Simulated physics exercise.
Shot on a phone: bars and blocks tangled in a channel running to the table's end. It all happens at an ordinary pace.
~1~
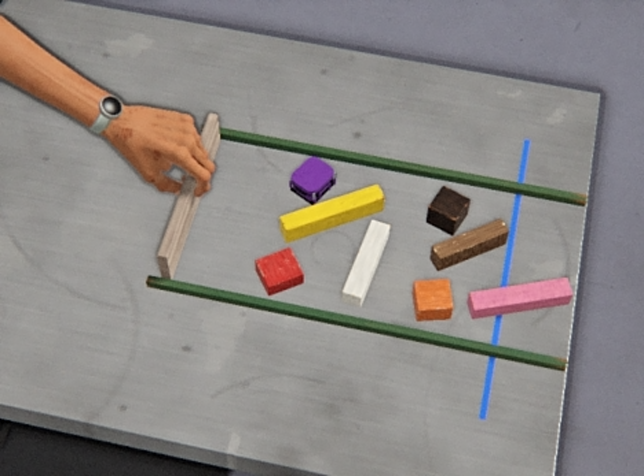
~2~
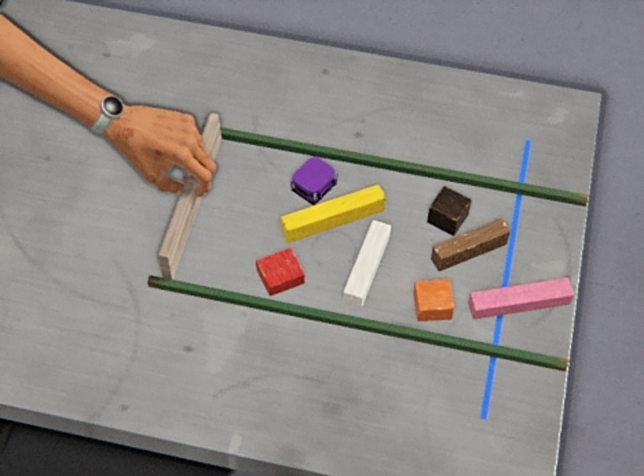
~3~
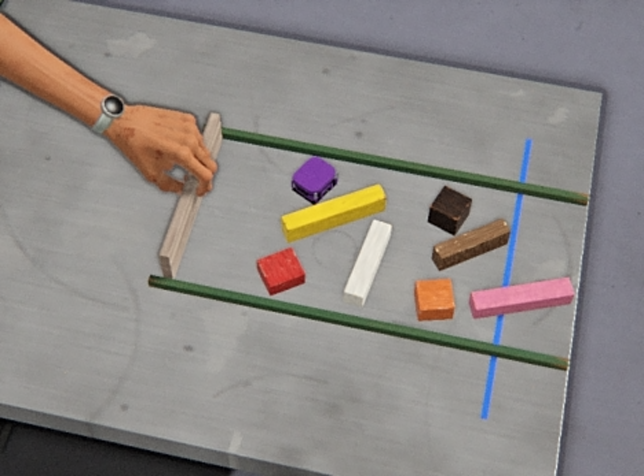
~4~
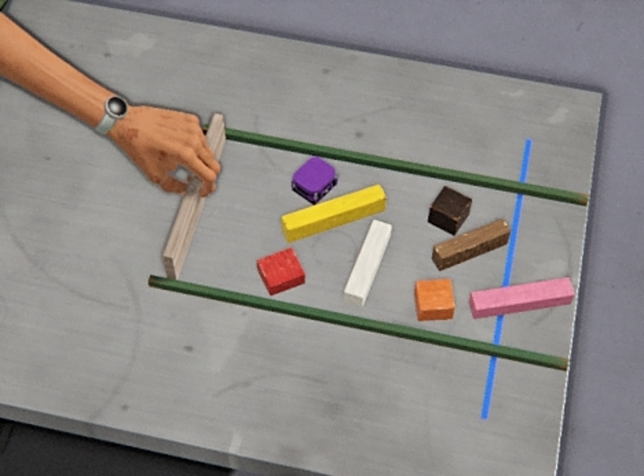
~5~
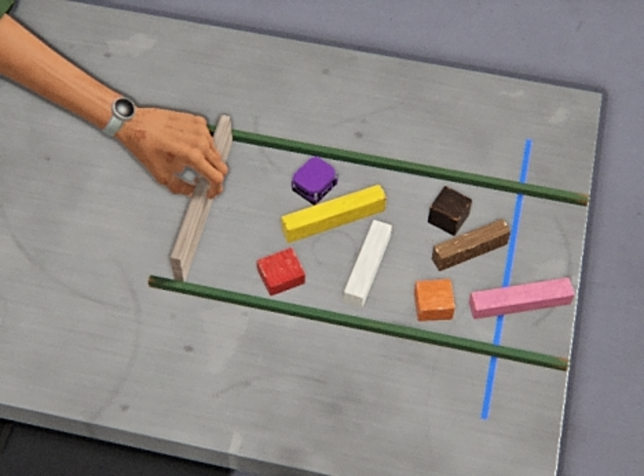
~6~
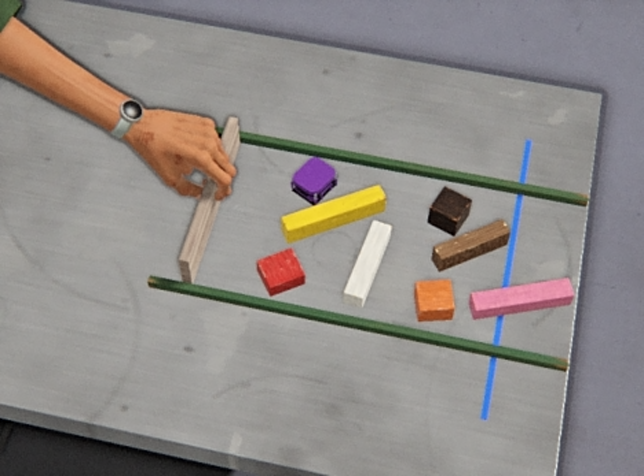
A hand sliding a wooden board slightly right between two green rods, while the scattered colourful bars and blocks ahead stay still.
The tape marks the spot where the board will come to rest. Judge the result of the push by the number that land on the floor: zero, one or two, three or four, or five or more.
The ones that fall? Three or four of them, I think.
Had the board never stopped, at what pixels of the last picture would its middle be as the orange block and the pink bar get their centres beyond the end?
The middle is at (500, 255) when it's the orange block, and at (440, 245) when it's the pink bar.
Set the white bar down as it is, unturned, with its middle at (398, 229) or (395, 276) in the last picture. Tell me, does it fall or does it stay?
Going place by place: Safe on top, then safe on top.
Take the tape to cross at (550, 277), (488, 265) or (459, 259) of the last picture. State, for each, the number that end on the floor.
So, one try after another, the floor gets 6, then 1, then 1.
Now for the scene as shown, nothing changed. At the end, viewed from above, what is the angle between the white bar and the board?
I'd put it at about 5°.
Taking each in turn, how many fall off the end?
My count gives 3.
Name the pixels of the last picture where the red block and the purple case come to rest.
Red block: About (518, 331); purple case: About (533, 216).
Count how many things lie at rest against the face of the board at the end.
It is in contact with 3.
Early on, none off yet; pink bar at rest near (521, 299); brown bar at rest near (471, 245); orange block at rest near (434, 301).
A while later, none off yet; pink bar at rest near (521, 299); brown bar moving near (476, 245); orange block travelled a little near (451, 306).
Further along, none off yet; pink bar leaning well over near (597, 307); brown bar travelled about its own width near (547, 265); orange block travelled well along near (533, 323).
Finally, the number that fall off is three or four; lost, orange block, brown bar and pink bar.
